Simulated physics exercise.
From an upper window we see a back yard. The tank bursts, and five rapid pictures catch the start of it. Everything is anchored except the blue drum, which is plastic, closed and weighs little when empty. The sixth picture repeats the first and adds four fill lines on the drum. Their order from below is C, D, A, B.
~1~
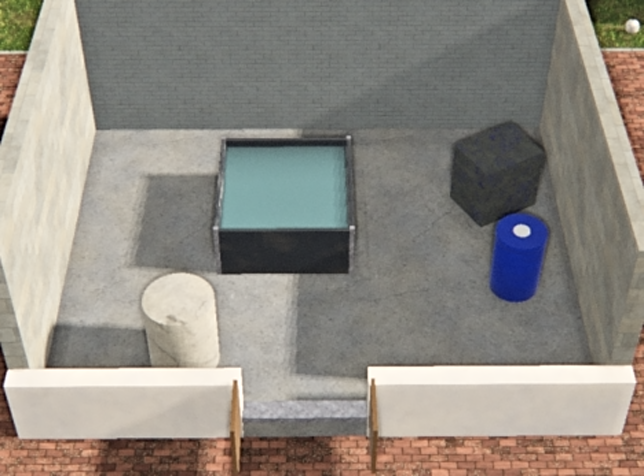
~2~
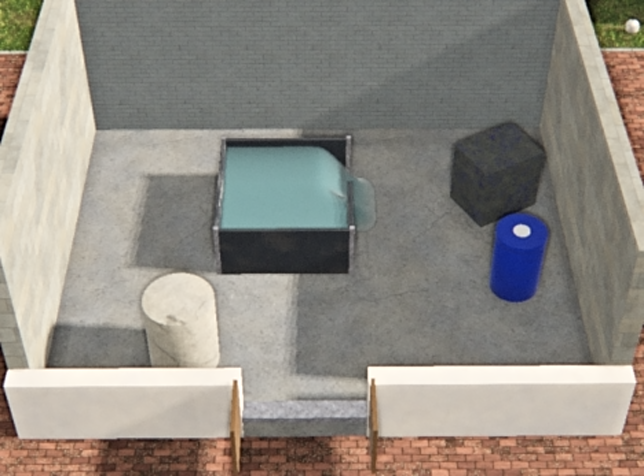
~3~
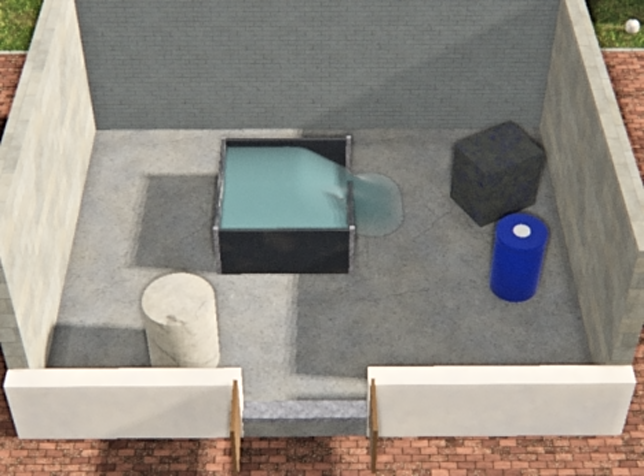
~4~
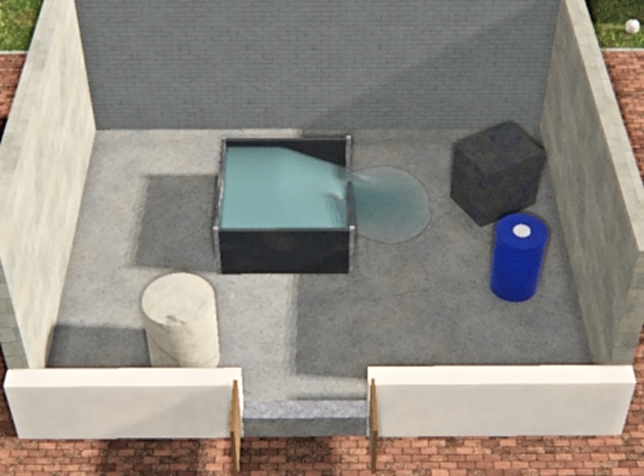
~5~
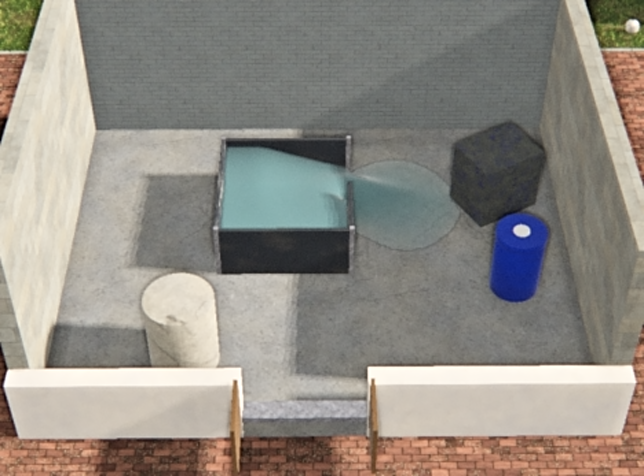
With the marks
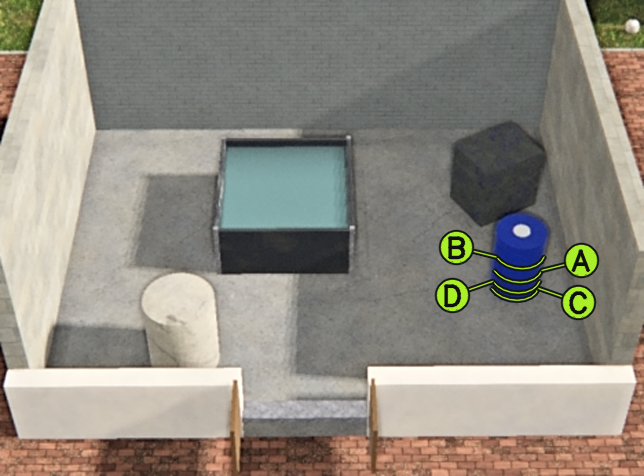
In a walled back yard, water pours from a tank's right side and spreads rightward.
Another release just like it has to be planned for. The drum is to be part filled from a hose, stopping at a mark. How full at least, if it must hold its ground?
A will do.
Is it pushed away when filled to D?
Yes, it does.
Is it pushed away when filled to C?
Yes, that goes wrong.
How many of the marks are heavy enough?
Two of the four.
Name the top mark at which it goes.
Here it is mark D.
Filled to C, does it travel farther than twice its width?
Yes.
On the marked copy, A at (520, 282); B at (522, 268); C at (517, 300); D at (518, 293); from the bottom up C, D, A, B.
For mark A, it does not move.
For mark B, it does not move.
For mark C, it is pushed about 5 times its own width away.
For mark D, it is pushed about half its own width away.
